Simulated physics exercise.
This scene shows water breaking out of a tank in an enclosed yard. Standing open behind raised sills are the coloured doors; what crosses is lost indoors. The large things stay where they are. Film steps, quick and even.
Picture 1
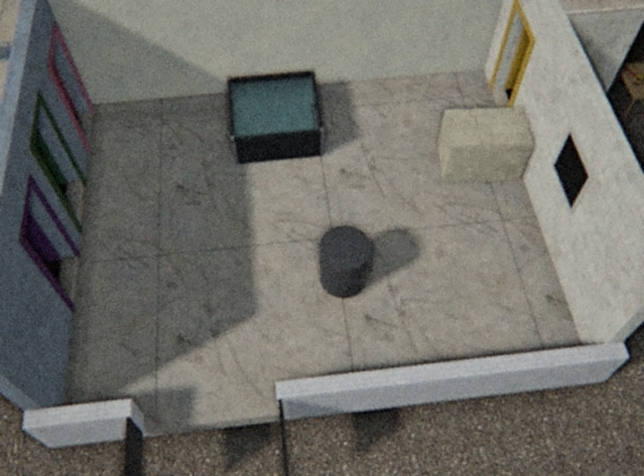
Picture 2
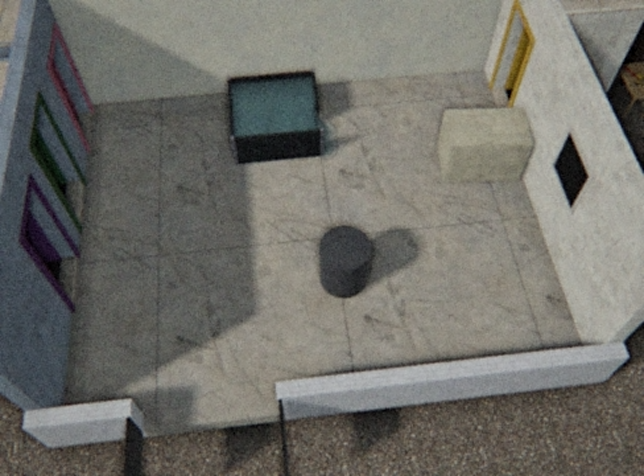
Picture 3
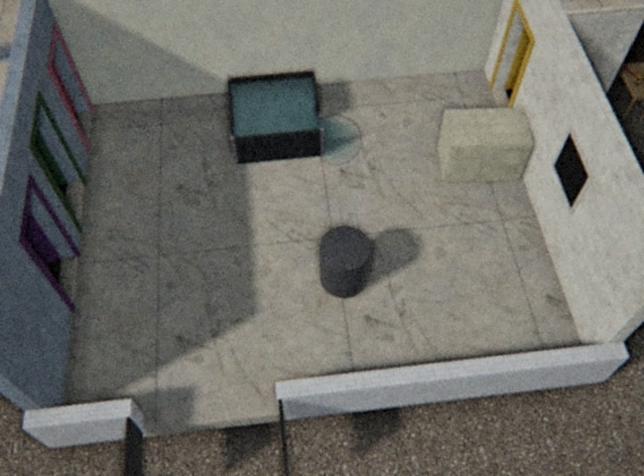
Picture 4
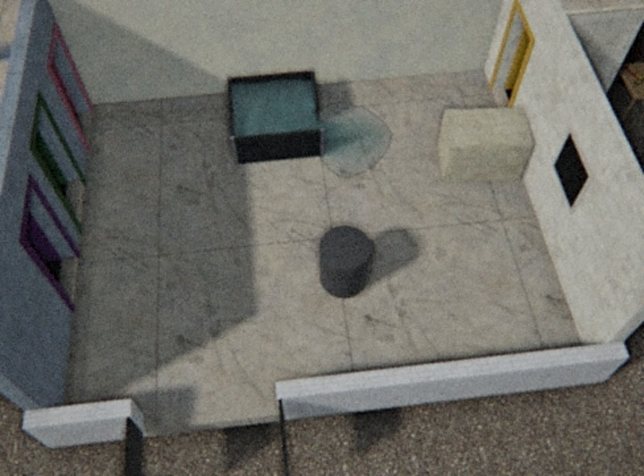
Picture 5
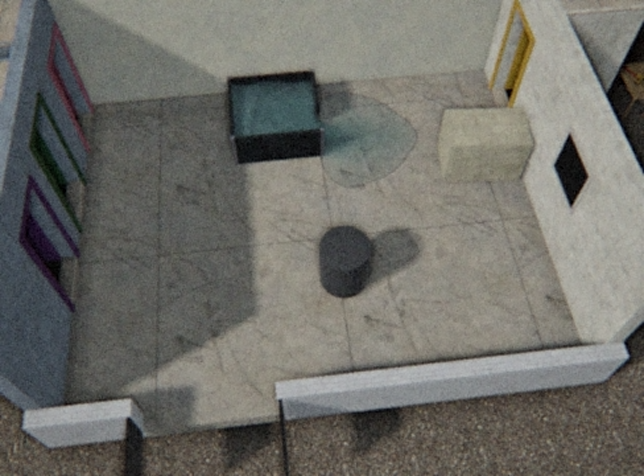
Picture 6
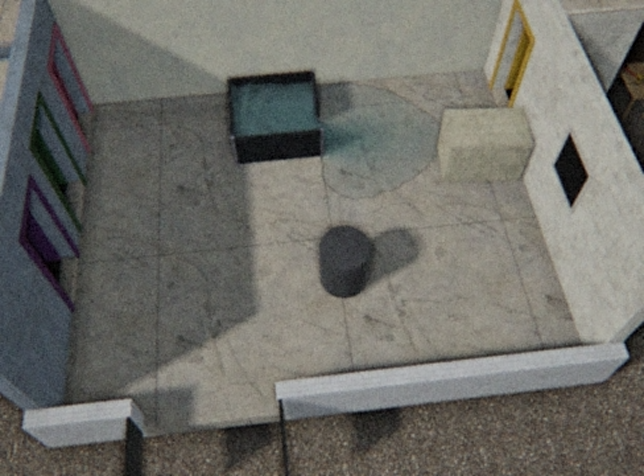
The footage shows a walled yard with coloured doors, a pale block and a dark cylinder, where water escapes from the right side of a dark-sided tank and spreads across the pale floor in a widening, rounded sheet.
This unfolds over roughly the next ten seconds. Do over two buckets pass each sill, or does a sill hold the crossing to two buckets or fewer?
The green door holds it to two or fewer; the purple door holds it to two or fewer; the pink door holds it to two or fewer; the yellow door passes over two.
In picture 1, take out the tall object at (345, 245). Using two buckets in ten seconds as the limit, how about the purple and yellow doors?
Well, purple does not reach it, and yellow gets past it.
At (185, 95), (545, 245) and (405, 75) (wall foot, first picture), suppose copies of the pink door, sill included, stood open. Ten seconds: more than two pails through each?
The three doors, in turn: Is short of it, is short of it, is beyond it.
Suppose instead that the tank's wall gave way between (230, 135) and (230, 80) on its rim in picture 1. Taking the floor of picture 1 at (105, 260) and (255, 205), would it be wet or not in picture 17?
Soaked, Still dry.
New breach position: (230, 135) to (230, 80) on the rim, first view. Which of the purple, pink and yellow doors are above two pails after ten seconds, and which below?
Here's how it goes: The purple door misses the threshold, then the pink door crosses the threshold, then the yellow door misses the threshold.
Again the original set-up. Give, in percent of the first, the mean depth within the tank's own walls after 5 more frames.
Estimate: Around 64 %.
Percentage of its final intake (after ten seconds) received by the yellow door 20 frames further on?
Some 65 in a hundred.
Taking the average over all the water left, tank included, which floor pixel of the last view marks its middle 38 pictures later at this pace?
Roughly (402, 172) in the last picture.
A moment on, water covers 20 % of the floor; the green door not reached, the purple door not reached, the pink door not reached, the yellow door wet at the sill, nothing in.
Next, water covers 25 % of the floor; the green door not reached, the purple door not reached, the pink door not reached, the yellow door over two buckets in.
Then, water covers 30 % of the floor; the green door not reached, the purple door not reached, the pink door not reached, the yellow door far over two buckets in.
Later, water covers 40 % of the floor; the green door not reached, the purple door not reached, the pink door not reached, the yellow door far over two buckets in.
In the end, water covers 55 % of the floor; the green door not reached, the purple door not reached, the pink door not reached, the yellow door far over two buckets in.
